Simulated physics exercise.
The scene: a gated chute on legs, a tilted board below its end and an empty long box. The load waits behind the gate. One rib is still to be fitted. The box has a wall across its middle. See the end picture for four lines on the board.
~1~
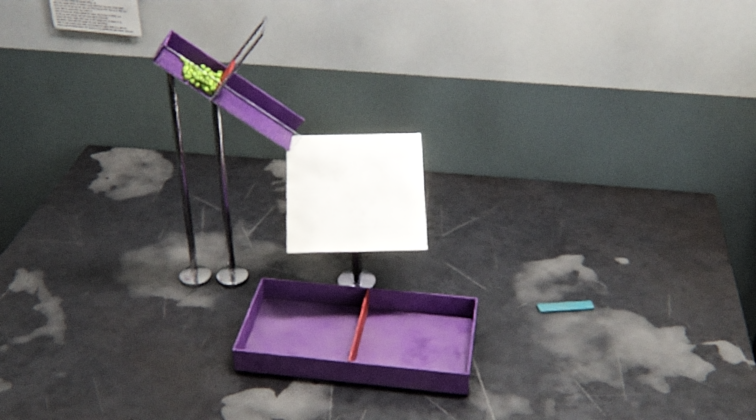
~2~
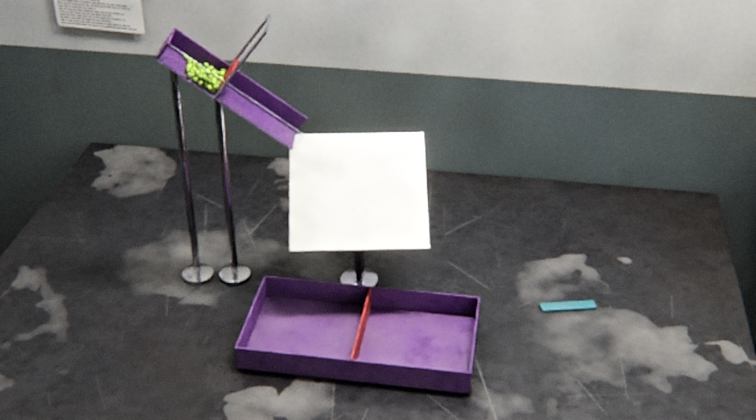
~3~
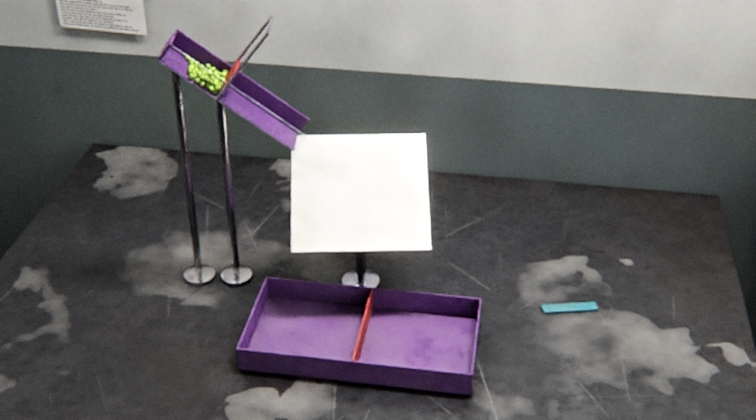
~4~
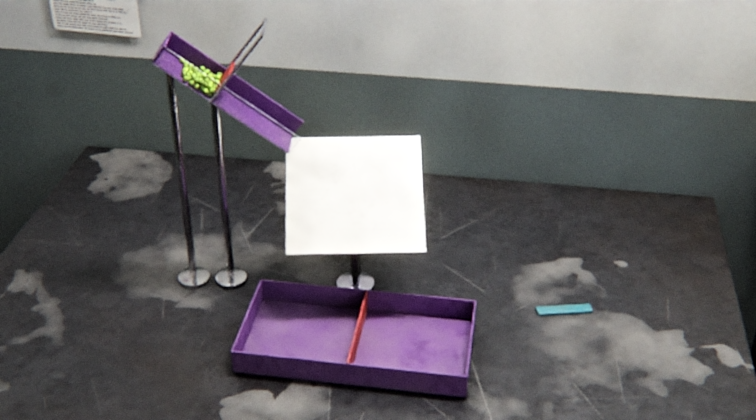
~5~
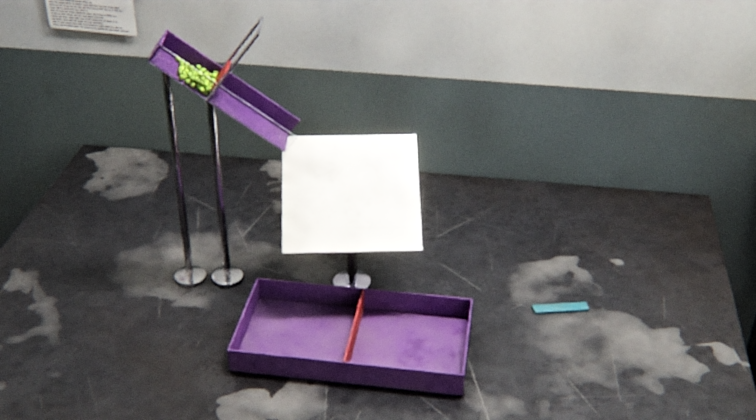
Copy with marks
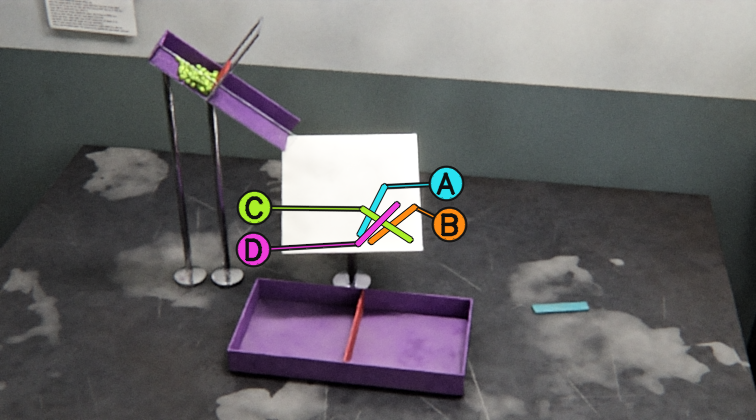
The clip shows small green balls behind a red gate in a tilted purple chute on metal legs, above a white board and an empty purple box with a red divider. Nothing moves except for slight shifts of the view.
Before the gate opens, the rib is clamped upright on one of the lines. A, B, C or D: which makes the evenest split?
B works best here.
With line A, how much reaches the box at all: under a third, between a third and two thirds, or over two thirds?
It is over two thirds.
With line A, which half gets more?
The left half.
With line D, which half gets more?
More lands on the left.
On the marked copy, line A from (384, 186) to (360, 234); line B from (414, 207) to (371, 241); line C from (362, 209) to (410, 239); line D from (396, 204) to (358, 243).
For line A, of what is caught, most in the left half, a small part in the right.
For line B, of what is caught, about half in the left half, about half in the right.
For line C, of what is caught, about a quarter in the left half, most in the right.
For line D, of what is caught, nearly all in the left half, a small part in the right.
